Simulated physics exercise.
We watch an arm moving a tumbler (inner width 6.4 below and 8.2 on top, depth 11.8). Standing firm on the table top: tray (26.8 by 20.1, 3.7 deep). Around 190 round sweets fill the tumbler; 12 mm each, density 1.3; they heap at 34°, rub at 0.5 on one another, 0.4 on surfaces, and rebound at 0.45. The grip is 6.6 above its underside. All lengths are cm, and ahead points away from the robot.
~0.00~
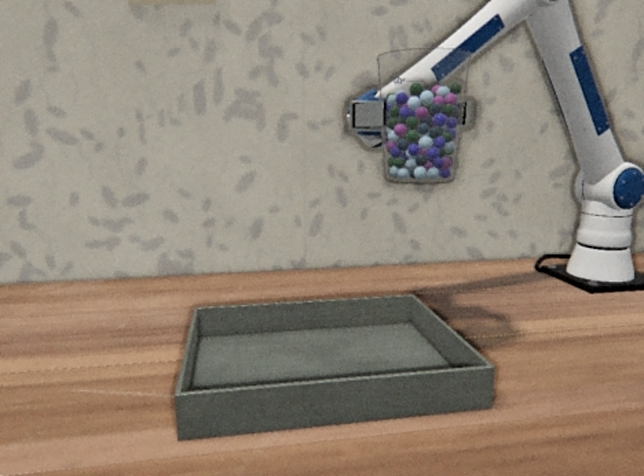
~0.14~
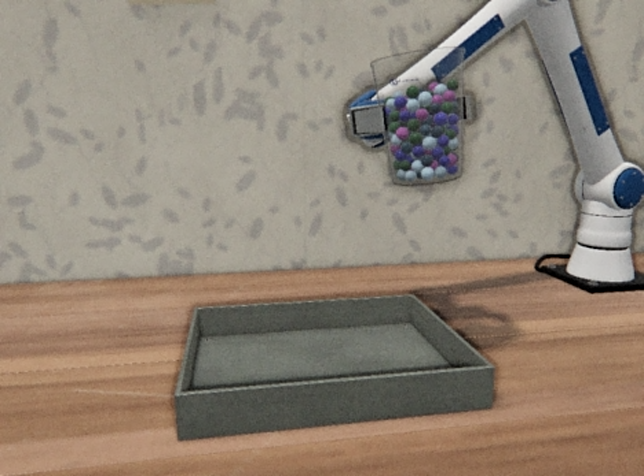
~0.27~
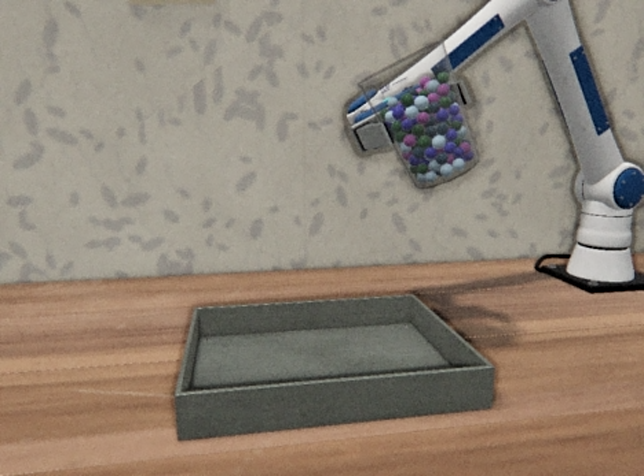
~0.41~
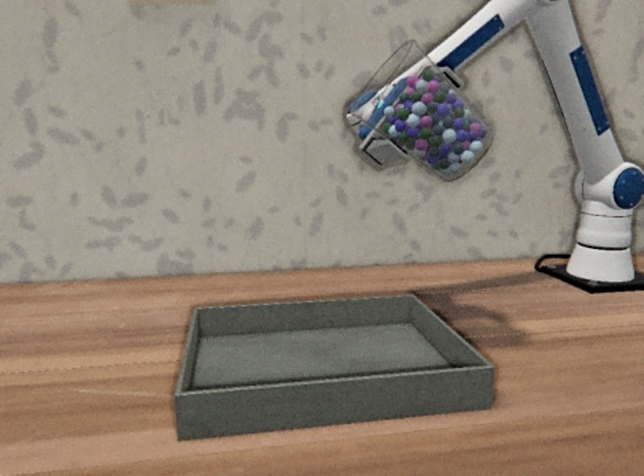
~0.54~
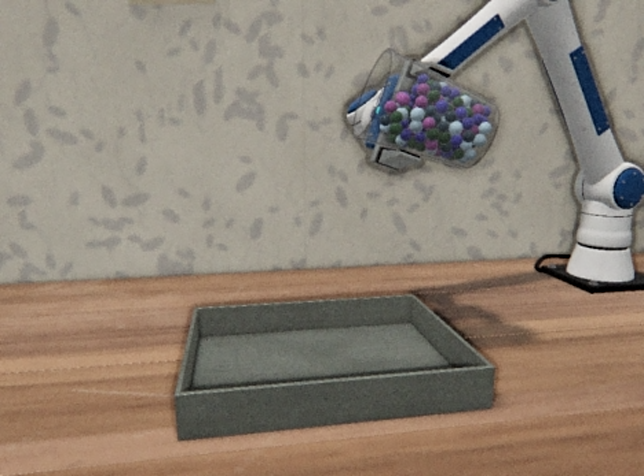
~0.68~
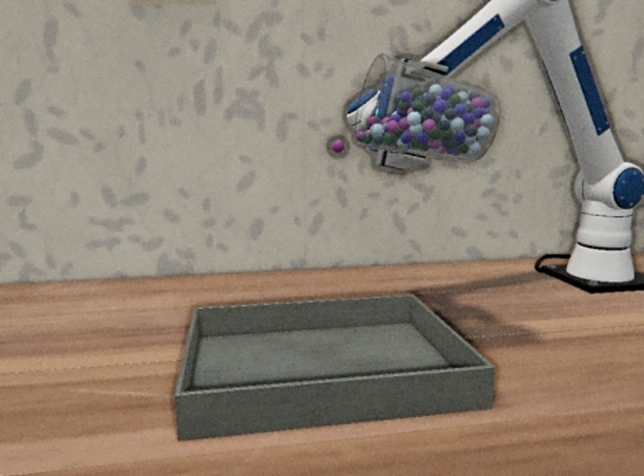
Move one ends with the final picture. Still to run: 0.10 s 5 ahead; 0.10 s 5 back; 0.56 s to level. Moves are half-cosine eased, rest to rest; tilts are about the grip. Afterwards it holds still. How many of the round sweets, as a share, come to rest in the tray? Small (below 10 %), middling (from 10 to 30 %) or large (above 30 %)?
In the tray the share is large, above 30 %.
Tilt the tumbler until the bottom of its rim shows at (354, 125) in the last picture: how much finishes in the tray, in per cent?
Some 20 per cent.
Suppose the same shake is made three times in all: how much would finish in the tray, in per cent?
Then about 60 per cent.
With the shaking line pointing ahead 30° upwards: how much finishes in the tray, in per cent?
About 75 per cent.
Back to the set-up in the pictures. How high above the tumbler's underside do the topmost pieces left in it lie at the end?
About 6.0 cm.
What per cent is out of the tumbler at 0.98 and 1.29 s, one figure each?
About 60, 65.
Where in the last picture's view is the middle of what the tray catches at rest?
Around (250, 366).
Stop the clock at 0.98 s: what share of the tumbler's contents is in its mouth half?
Roughly 65 per cent.
By 0.98 s, tilted 72° forward, highest piece 27 above the table; 73 in the tumbler, 7 in the tray, 2 on the table or floor, 104 in flight or on a rim.
By 1.29 s, tilted 13° forward, highest piece 28 above the table; 94 in the tray, 69 in the tumbler, 22 on the table or floor, 1 in flight or on a rim.
By 1.64 s, level, highest piece 26 above the table; 94 in the tray, 69 in the tumbler, 23 on the table or floor.
By 2.69 s, level, highest piece 26 above the table; 94 in the tray, 69 in the tumbler, 23 on the table or floor.
Final count, 94 in the tray, 69 in the tumbler, 23 on the table or floor. That is 51 % in the tray.
